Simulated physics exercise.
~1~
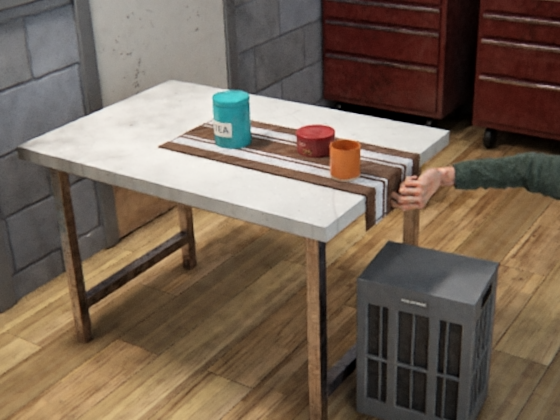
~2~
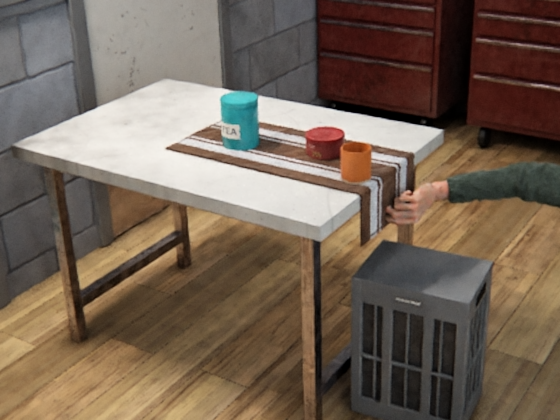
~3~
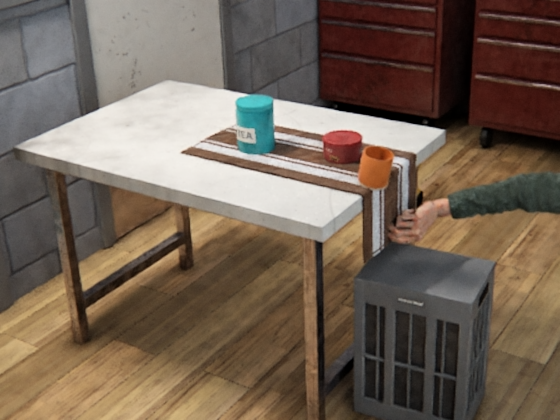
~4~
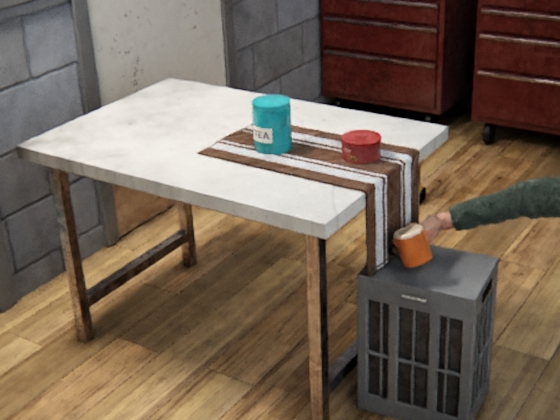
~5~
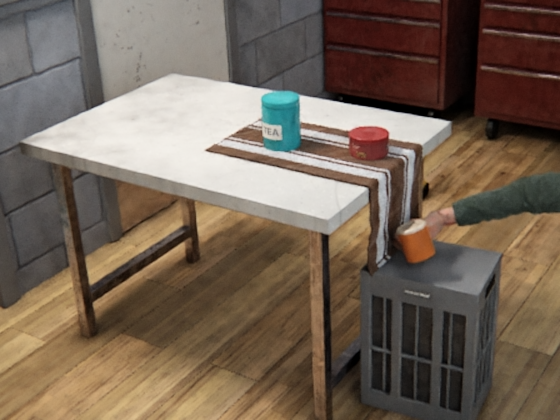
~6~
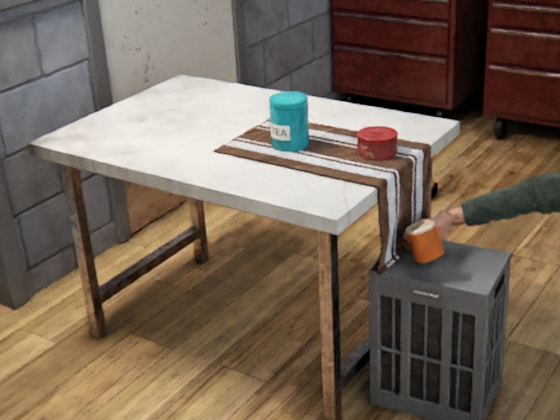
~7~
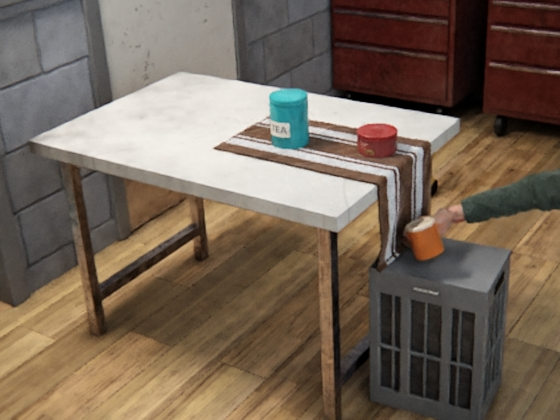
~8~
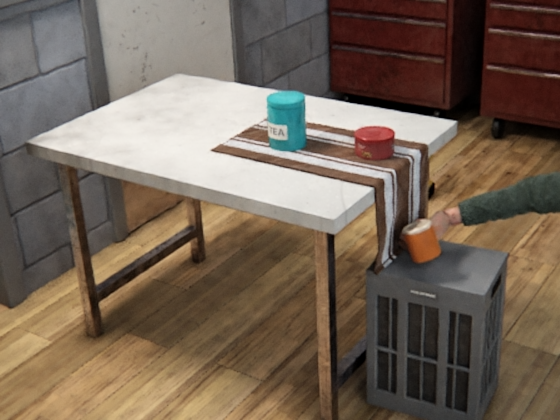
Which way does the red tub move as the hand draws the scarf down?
The red tub moves to the right, carried along on the scarf toward the table's edge.
